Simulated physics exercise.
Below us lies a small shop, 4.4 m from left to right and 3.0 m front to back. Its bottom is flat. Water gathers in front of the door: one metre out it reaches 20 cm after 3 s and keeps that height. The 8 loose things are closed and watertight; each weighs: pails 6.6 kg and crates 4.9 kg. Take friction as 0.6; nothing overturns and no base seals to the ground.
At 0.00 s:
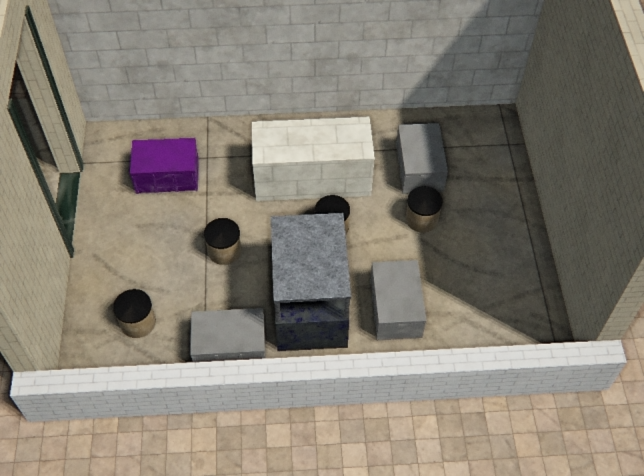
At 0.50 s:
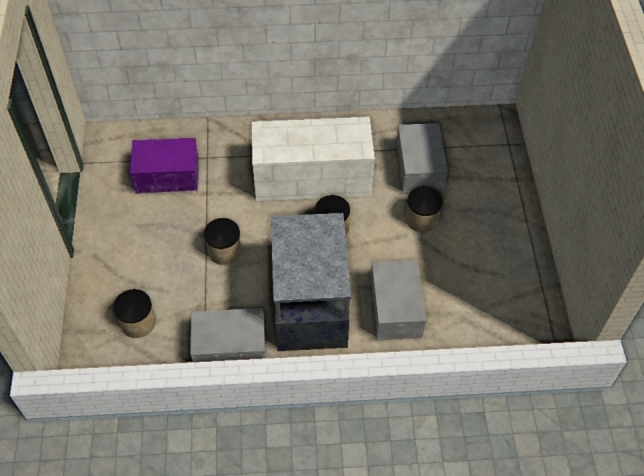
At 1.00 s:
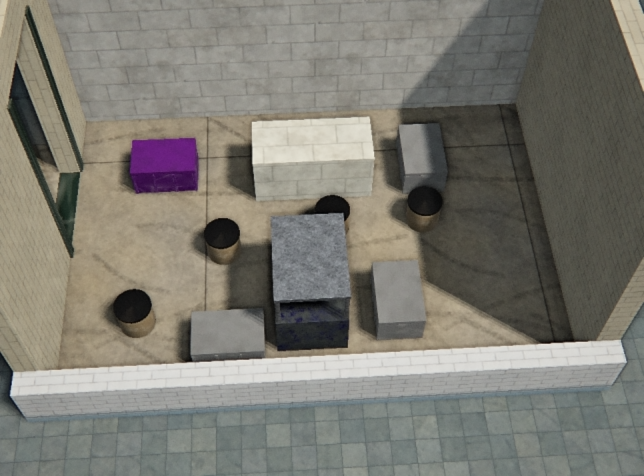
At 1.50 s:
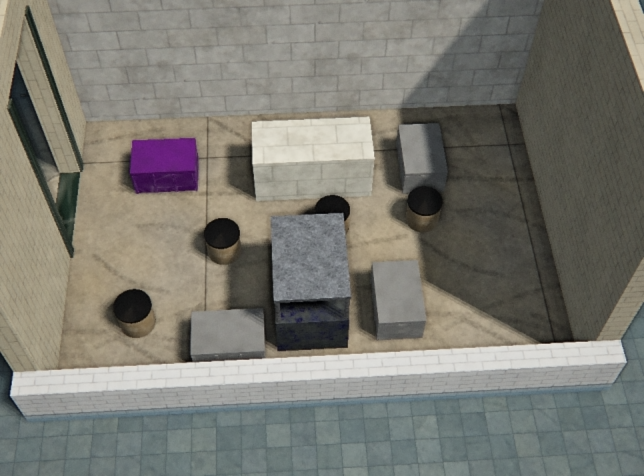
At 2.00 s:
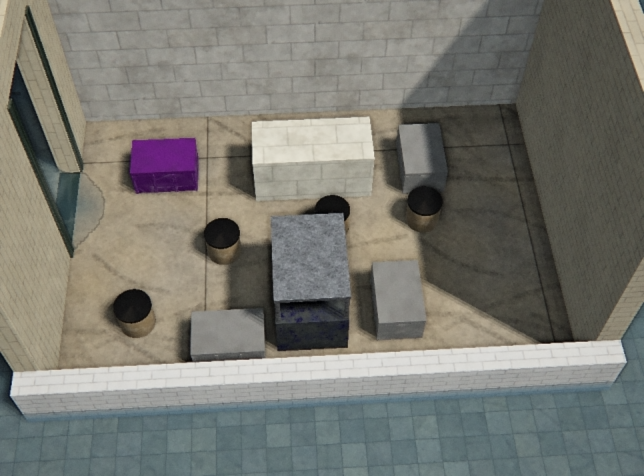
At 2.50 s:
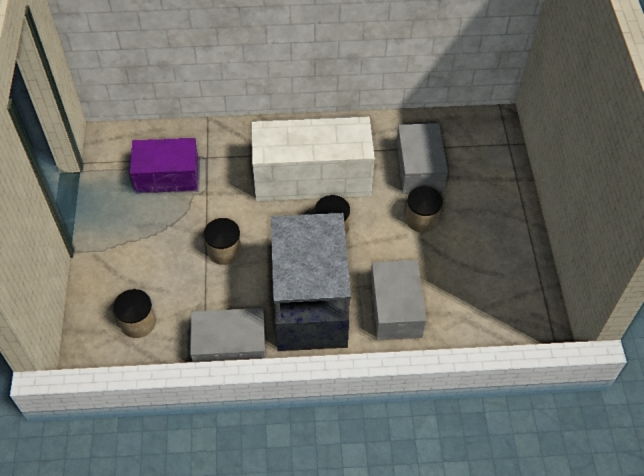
Water covering the paving outside a small walled room, then seeping through the left doorway toward a purple crate, objects staying still.
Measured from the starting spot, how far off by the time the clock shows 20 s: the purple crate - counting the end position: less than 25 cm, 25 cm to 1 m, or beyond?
Purple crate gets carried off.
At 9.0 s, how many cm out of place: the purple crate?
About 300 cm.
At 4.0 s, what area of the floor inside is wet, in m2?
Some 4.5 m2.
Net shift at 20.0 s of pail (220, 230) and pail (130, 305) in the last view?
In that order: 300 cm, 100 cm.
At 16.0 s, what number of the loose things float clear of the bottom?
I count 8.
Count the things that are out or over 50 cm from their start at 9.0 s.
5 of them.
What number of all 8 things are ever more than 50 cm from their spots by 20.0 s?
8 of them.
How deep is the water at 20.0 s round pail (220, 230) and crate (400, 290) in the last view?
Roughly 19 and 17 cm.
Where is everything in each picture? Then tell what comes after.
The first frame shows the purple crate at (163, 155) rests on the ground; water covers 0.0 m2; 0 of 8 have shifted.
The second frame shows the purple crate at (163, 155), on the bottom; water covers 0.0 m2; 0 of 8 have shifted.
The third frame shows the purple crate at (163, 155) rests on the ground; 0.0 m2 under water; 0 of 8 have shifted.
The fourth frame shows the purple crate at (163, 155), on the bottom; water covers 0.0 m2; 0 of 8 have shifted.
The fifth frame shows the purple crate at (163, 155) rests on the ground; 0.1 m2 under water; 0 of 8 have shifted.
The sixth frame shows the purple crate at (163, 155) rests on the ground; 0.7 m2 under water; 0 of 8 have shifted.
After 4.0 s the purple crate is near (226, 121), 0.7 m from its start, afloat; 1 afloat.
After 9.0 s the purple crate is near (497, 105), 3.2 m from its start, afloat; 3 afloat.
After 16.0 s the purple crate is near (451, 236), 2.8 m from its start, afloat; 8 afloat.
After 20.0 s the purple crate is near (520, 304), 3.5 m from its start, afloat; 8 afloat.
